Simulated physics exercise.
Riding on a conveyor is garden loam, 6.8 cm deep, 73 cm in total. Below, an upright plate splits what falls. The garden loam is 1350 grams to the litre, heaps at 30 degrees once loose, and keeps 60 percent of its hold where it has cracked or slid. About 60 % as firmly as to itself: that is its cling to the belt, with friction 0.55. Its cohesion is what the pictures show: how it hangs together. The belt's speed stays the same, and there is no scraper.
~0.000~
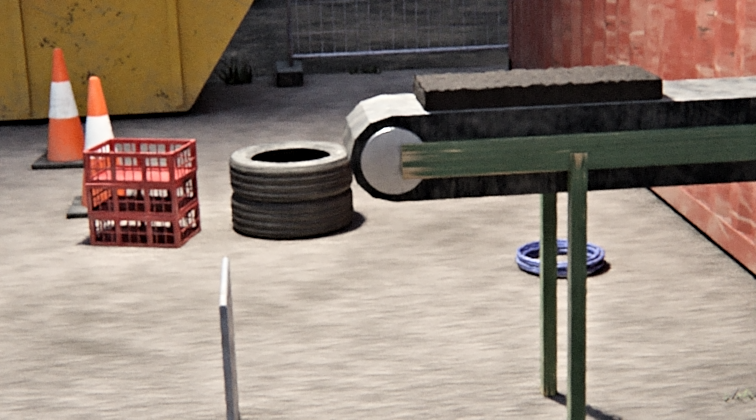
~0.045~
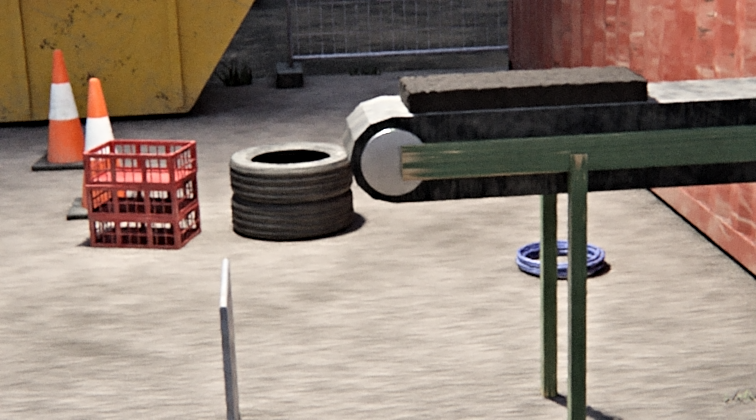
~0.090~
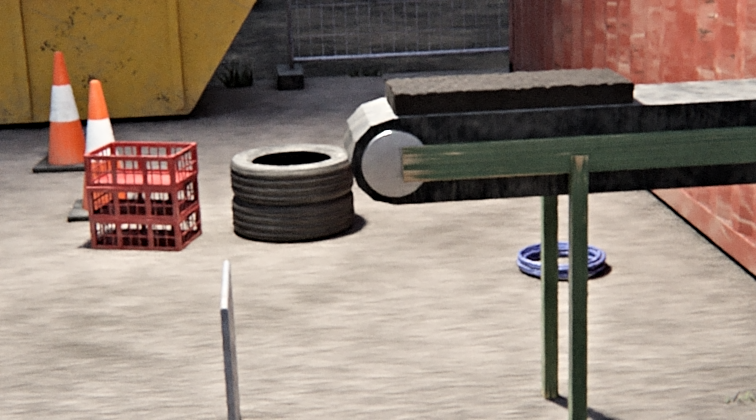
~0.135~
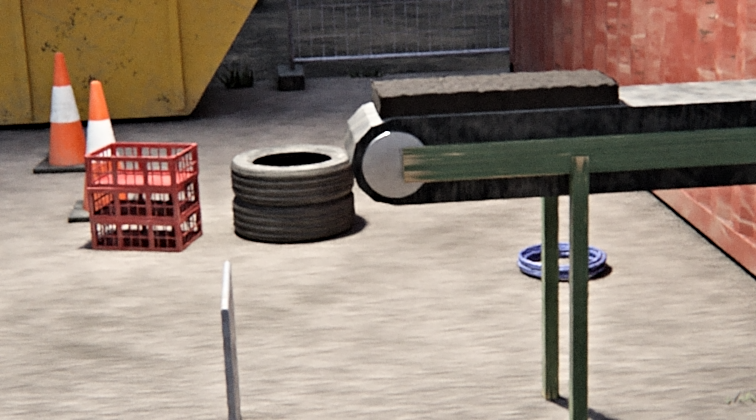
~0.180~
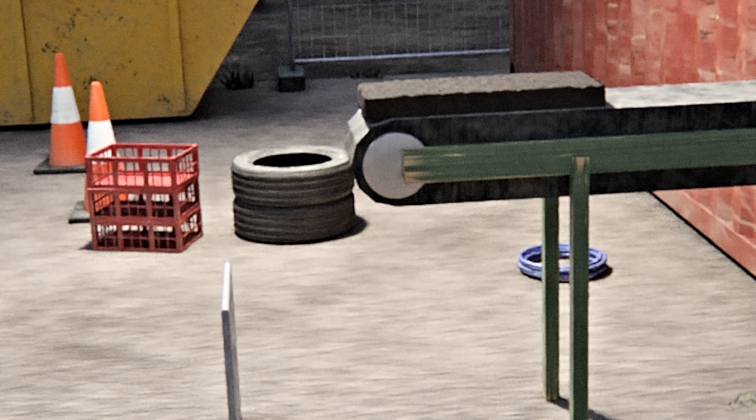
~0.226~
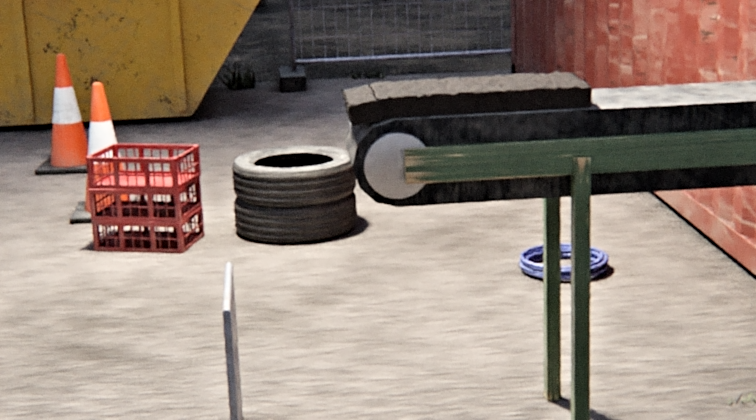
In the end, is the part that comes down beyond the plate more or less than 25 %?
It comes out short of 25 %.
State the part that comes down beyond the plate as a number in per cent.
0 %.
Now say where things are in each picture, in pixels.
The first picture shows foremost bit of the garden loam at (425, 93).
The second picture shows foremost bit of the garden loam at (410, 95).
The third picture shows foremost bit of the garden loam at (395, 97).
The fourth picture shows foremost bit of the garden loam at (380, 97), 5 % of it past the top of the roller, in one piece.
The fifth picture shows foremost bit of the garden loam at (365, 103), 11 % of it past the top of the roller, in one piece.
The sixth picture shows foremost bit of the garden loam at (350, 111), 17 % of it past the top of the roller, cracking.
After 0.44 s, 0 % is beyond the plate's line.
After 0.70 s, 0 % is beyond the plate's line.
After 0.96 s, 0 % is beyond the plate's line.
After 1.22 s, 0 % is beyond the plate's line.
After 2.42 s, 0 % is beyond the plate's line.
